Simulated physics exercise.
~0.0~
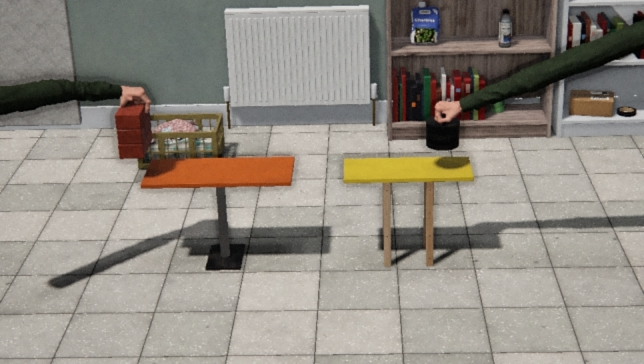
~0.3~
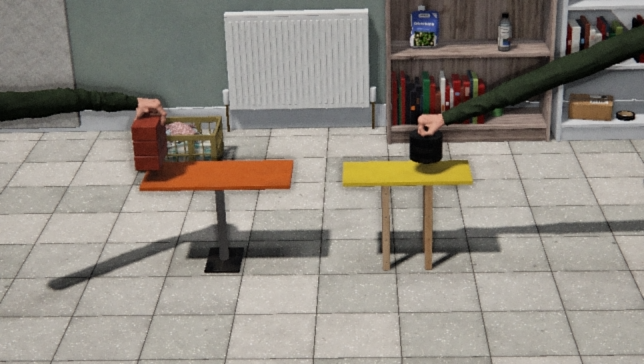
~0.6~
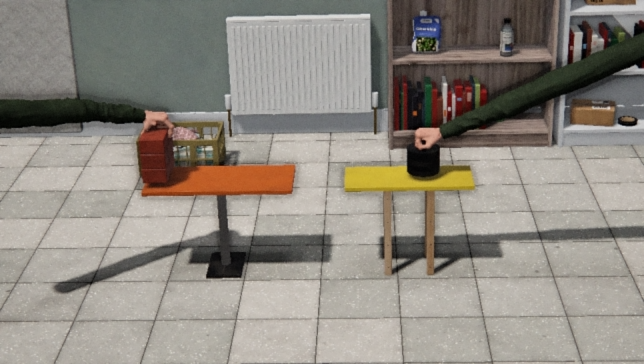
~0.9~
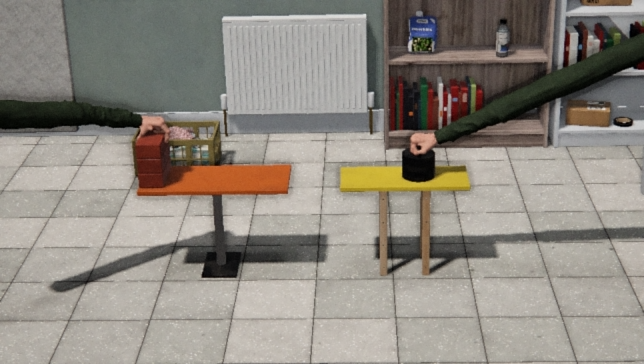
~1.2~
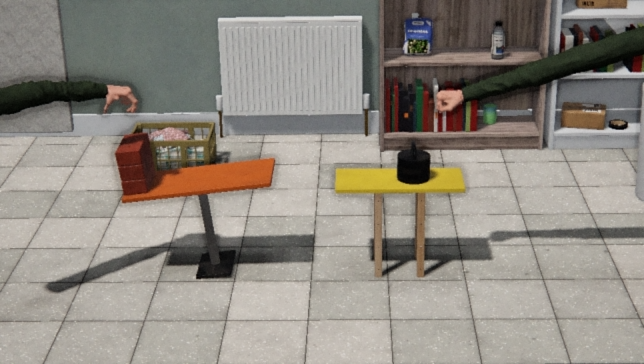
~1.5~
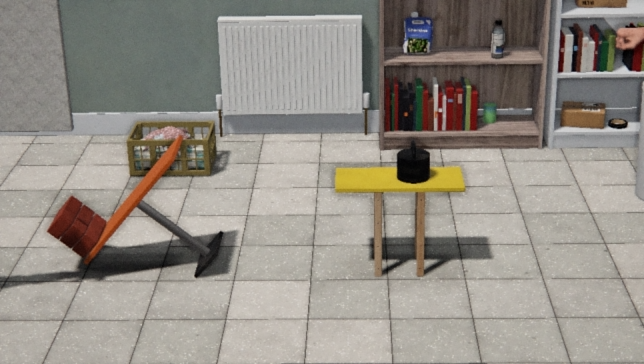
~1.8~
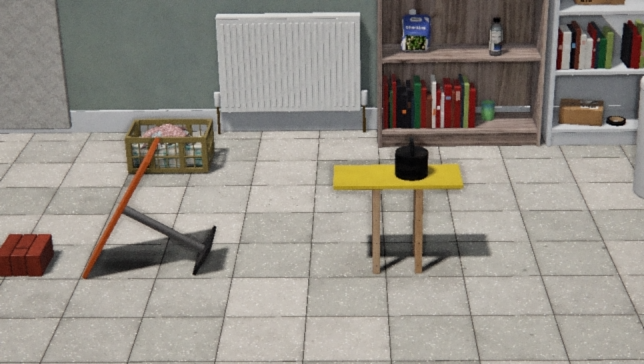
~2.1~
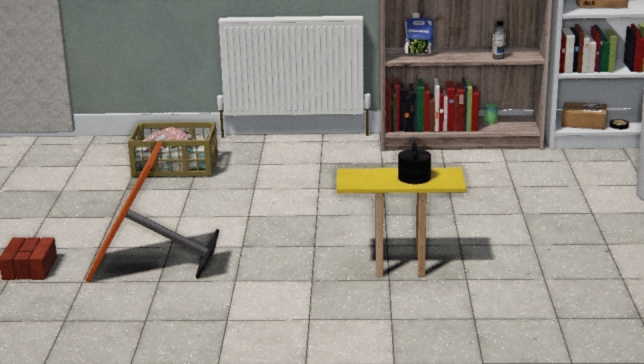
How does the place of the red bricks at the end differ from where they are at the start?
At the start the red bricks are held in a hand just above the left end of the orange table. By the end they lie on the floor to the left of the tipped table.
An orange table on a single dark post tips over beside a yellow table on wooden legs, seen from slightly above in a tiled room with a radiator and bookshelves behind. At first, two green-sleeved arms reach in from either side, lowering a stack of red bricks onto the orange table's left end and a black round object onto the yellow one. Both hands let go and draw back. The orange table tilts left and topples, and the bricks slide off onto the floor. It ends leaning steeply with its base raised, while the yellow table stands level, still holding the black object.
